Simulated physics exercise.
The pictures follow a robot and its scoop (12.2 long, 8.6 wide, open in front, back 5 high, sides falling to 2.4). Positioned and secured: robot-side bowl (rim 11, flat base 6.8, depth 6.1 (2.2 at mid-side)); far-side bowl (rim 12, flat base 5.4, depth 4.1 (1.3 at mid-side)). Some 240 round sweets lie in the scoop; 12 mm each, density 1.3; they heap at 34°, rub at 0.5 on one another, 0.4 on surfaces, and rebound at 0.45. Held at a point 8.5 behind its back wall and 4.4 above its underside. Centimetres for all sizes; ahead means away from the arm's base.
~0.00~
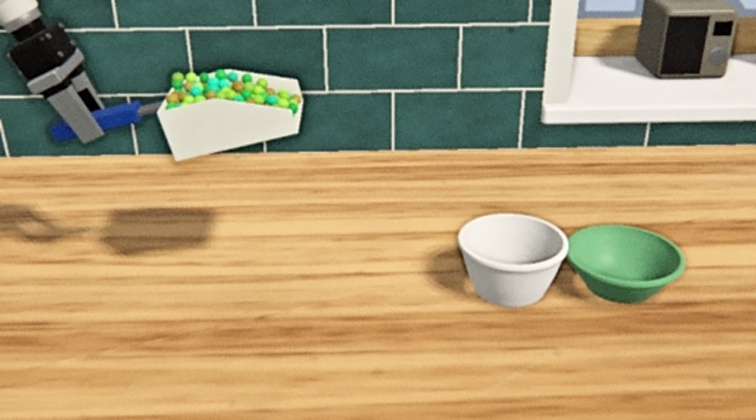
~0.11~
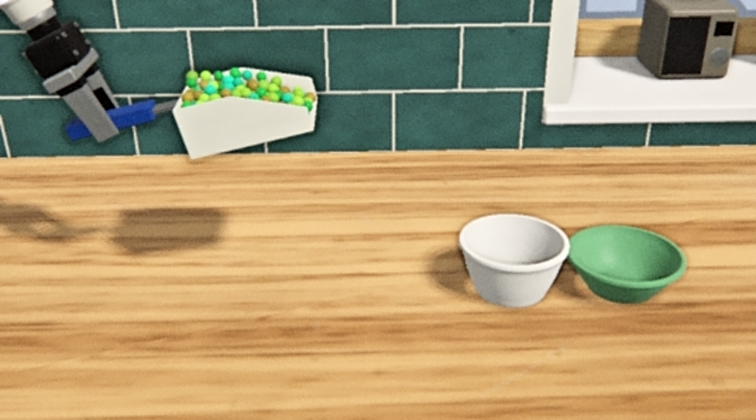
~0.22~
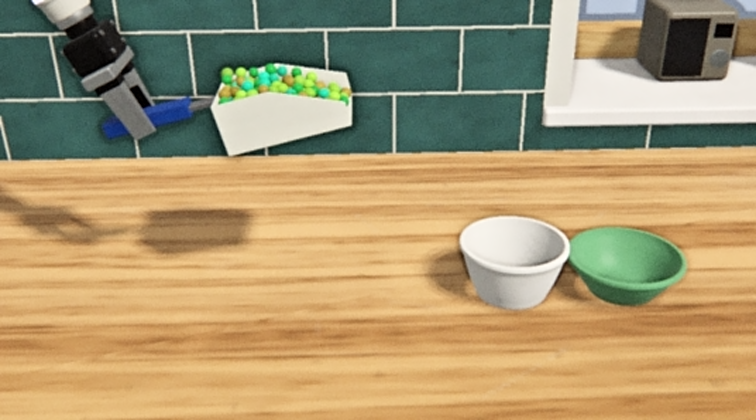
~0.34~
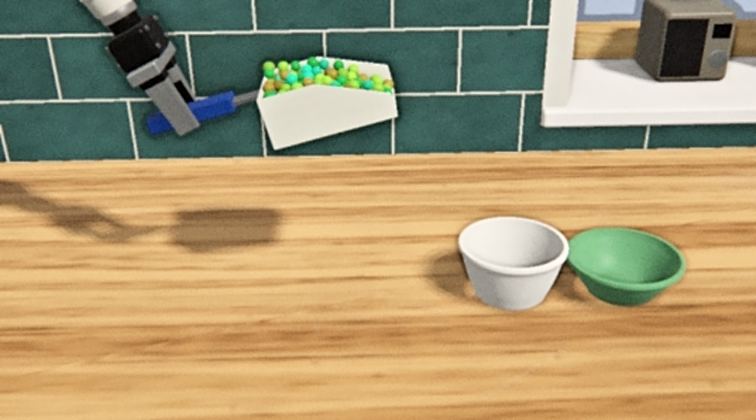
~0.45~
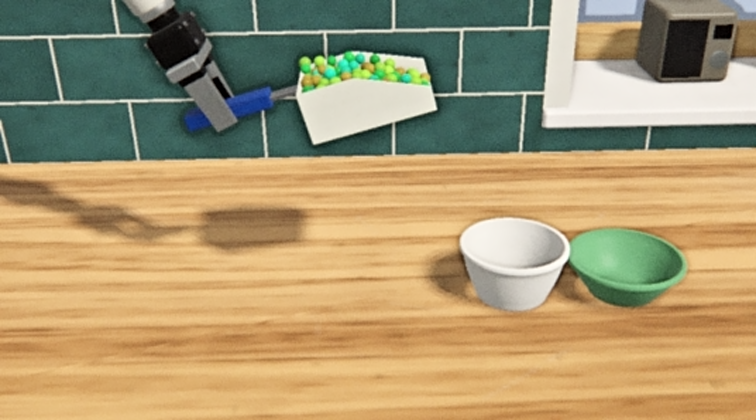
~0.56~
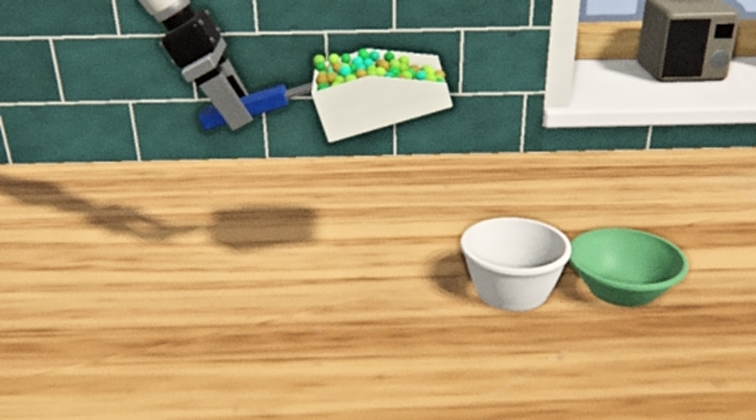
A white scoop heaped with small green, teal and brownish round sweets hangs above a wooden counter, seen from the front and slightly above, before a dark green tiled wall. A robot gripper holds its blue handle at left, while a white bowl and a green bowl sit at right below a windowsill with a boxy appliance. The arm carries the scoop rightward and slightly upward, tilting it back a little, its shadow following.
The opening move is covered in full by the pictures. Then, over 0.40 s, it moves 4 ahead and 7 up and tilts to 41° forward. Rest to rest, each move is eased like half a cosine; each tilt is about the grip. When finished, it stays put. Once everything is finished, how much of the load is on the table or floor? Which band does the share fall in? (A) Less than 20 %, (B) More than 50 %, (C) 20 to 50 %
More than 50 %.
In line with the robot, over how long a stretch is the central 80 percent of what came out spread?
I'd say close to 16 cm.
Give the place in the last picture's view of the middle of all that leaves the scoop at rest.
Centre estimate: Around (457, 290).
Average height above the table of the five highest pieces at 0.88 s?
Somewhere around 24 cm above the tabletop.
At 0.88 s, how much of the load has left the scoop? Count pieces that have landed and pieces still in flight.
My estimate is roughly 10 % gone.
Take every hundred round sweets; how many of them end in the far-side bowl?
Roughly 0 percent.
After 0.72 s, tilted 4° forward, highest piece 26 above the table; 242 on the scoop.
After 0.88 s, tilted 36° forward, highest piece 23 above the table; 213 on the scoop, 29 in flight or on a rim.
After 1.16 s, tilted 41° forward, highest piece 14 above the table; 152 on the table or floor, 13 in the robot-side bowl, 9 on the scoop, 68 in flight or on a rim.
After 2.21 s, tilted 41° forward, highest piece 2 above the table; 228 on the table or floor, 14 in the robot-side bowl.
At rest, 228 on the table or floor, 14 in the robot-side bowl. That is 94 % on the table or floor.
